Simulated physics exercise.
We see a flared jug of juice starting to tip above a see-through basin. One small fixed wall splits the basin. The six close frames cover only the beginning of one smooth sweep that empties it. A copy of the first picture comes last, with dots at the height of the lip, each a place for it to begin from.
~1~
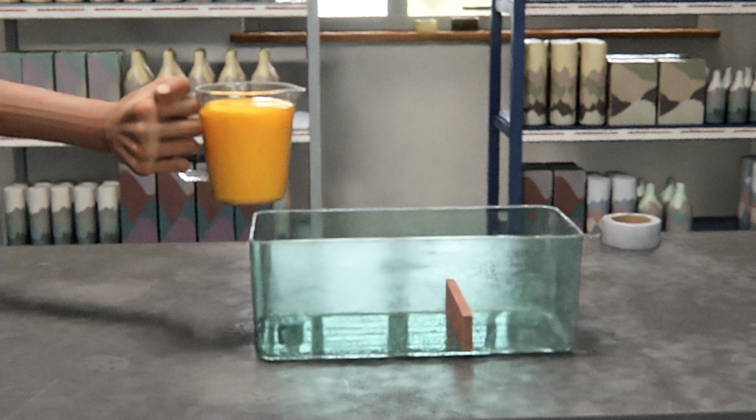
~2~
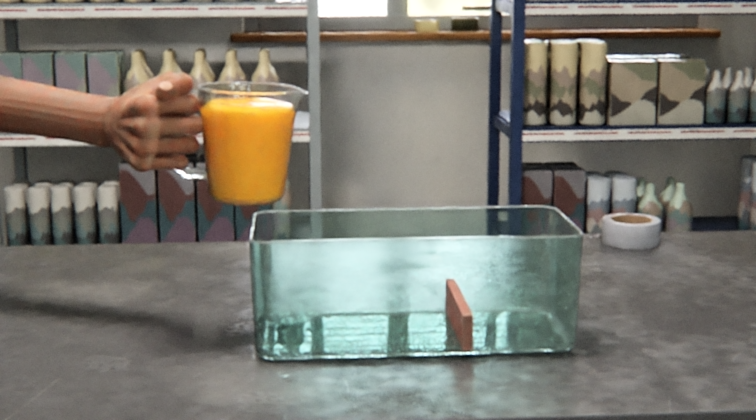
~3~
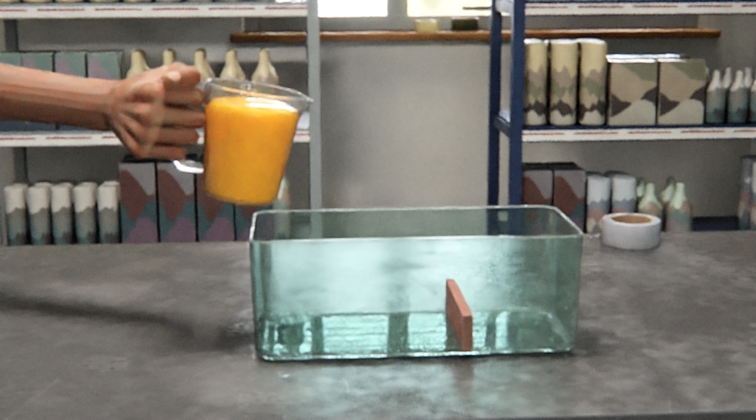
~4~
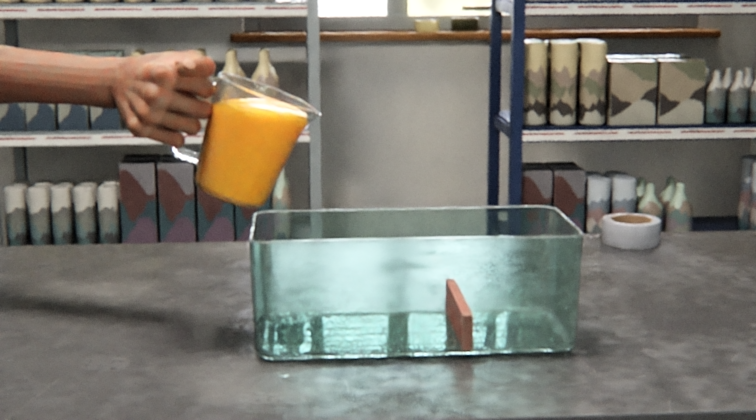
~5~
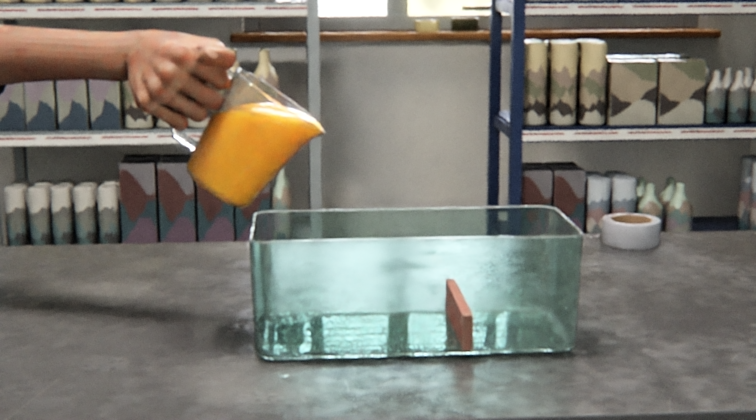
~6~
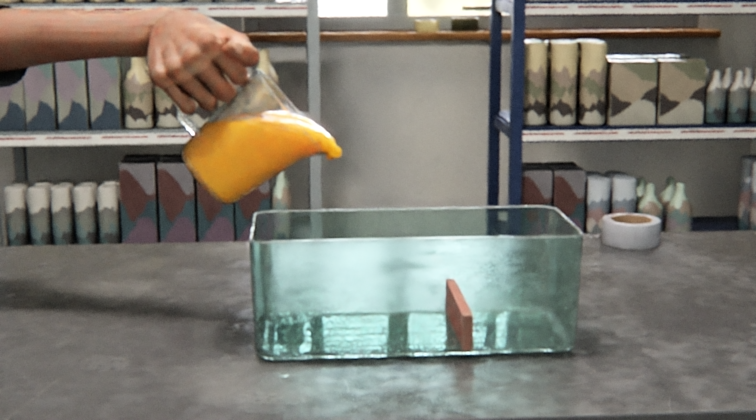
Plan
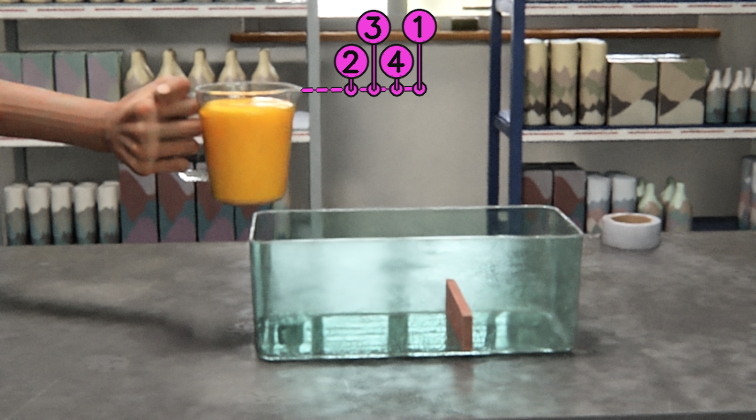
A hand tilts a clear jug rightward above a glass basin until orange juice crosses its lip.
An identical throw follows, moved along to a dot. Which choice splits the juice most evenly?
The best dot is 4.
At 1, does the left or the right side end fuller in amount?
The right side.
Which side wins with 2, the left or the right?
More ends on the left.
On the marked copy, 1 at (419, 88); 2 at (351, 89); 3 at (373, 89); 4 at (396, 89).
With 1, about 12 % ends left of the wall and 87 % right of it.
With 2, about 89 % ends left of the wall and 9 % right of it.
With 3, about 91 % ends left of the wall and 8 % right of it.
With 4, about 55 % ends left of the wall and 44 % right of it.
